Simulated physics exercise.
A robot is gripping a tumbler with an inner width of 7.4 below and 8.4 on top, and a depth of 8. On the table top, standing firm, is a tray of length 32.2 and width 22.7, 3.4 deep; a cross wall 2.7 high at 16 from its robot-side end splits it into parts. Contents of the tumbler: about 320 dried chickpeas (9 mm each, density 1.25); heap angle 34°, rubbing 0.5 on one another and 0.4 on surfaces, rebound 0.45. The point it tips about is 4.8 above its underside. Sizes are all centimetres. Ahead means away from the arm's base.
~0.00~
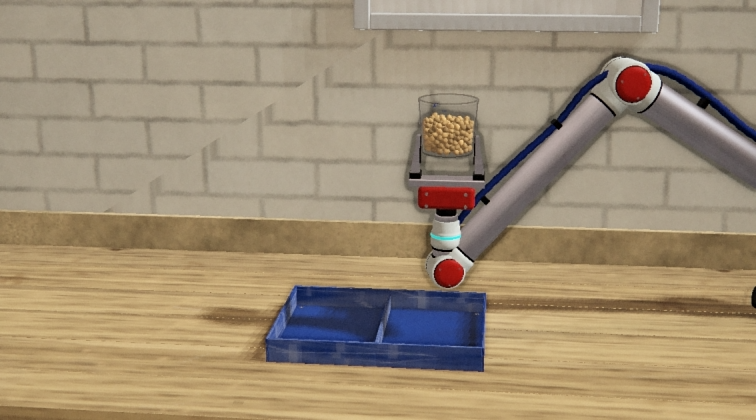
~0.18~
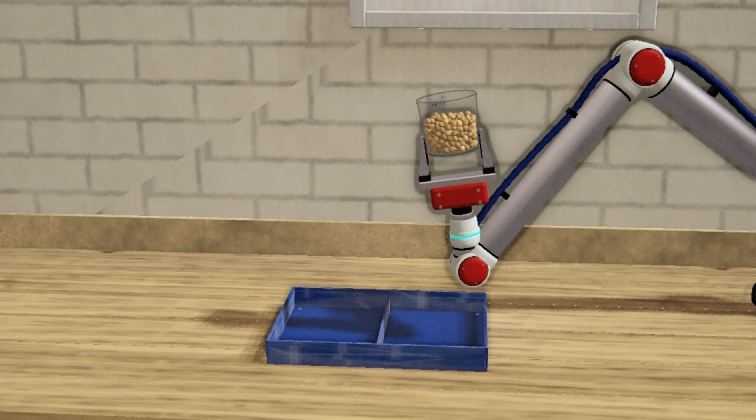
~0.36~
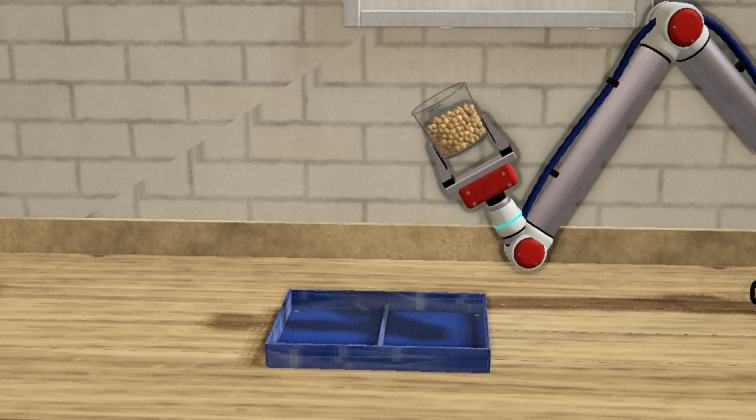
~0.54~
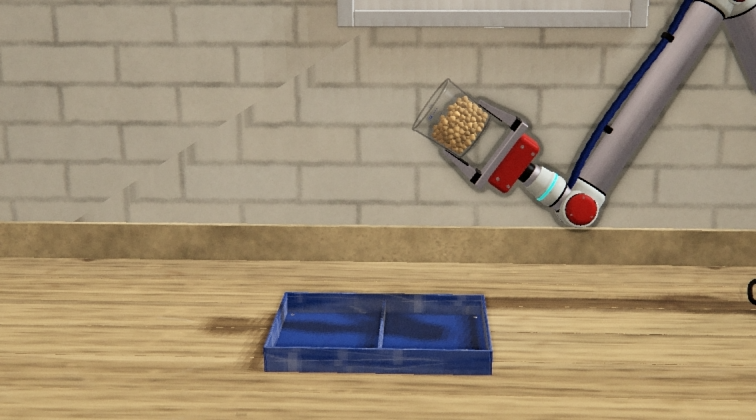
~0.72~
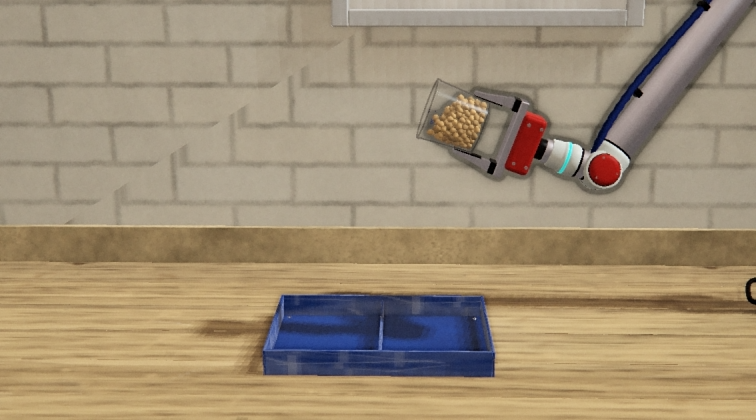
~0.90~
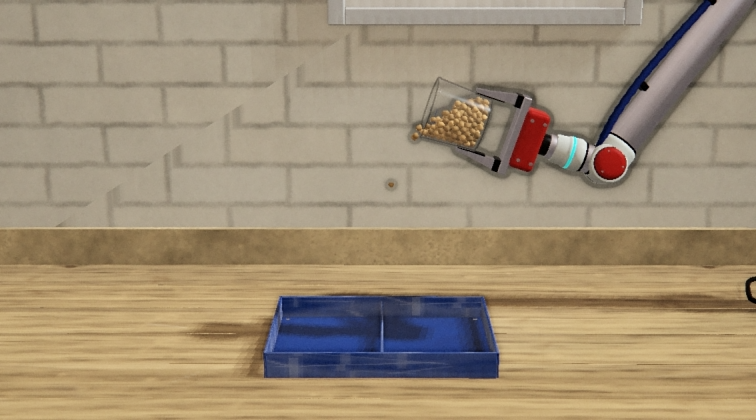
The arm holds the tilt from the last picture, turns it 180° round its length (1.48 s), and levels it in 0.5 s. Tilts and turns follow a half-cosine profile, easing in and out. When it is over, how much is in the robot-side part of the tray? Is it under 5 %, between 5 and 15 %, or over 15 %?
Between 5 and 15 %.
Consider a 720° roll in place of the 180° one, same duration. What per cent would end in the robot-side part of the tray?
Then about 10 percent.
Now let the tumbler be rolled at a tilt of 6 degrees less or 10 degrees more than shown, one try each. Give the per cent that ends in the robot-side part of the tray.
You'd get close to 0 per cent, then close to 25 per cent.
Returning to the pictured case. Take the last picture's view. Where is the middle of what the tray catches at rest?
Roughly pixel (392, 342).
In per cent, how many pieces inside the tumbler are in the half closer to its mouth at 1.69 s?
About 35 %.
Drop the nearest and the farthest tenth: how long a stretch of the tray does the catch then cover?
Roughly 22 centimetres.
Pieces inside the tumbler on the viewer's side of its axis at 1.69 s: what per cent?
65 per cent, roughly.
After 1.69 s, tipped 72°, highest piece 38 above the table; 310 in the tumbler, 4 in the robot-side part, 3 in the far-side part, 3 in flight or on a rim.
After 2.48 s, tipped 65°, highest piece 37 above the table; 280 in the tumbler, 24 in the robot-side part, 10 in the far-side part, 6 in flight or on a rim.
After 3.08 s, upright, highest piece 37 above the table; 279 in the tumbler, 26 in the robot-side part, 15 in the far-side part.
After 3.78 s, upright, highest piece 37 above the table; 279 in the tumbler, 26 in the robot-side part, 15 in the far-side part.
At rest, 279 in the tumbler, 26 in the robot-side part, 15 in the far-side part. That is 8 % in the robot-side part of the tray.
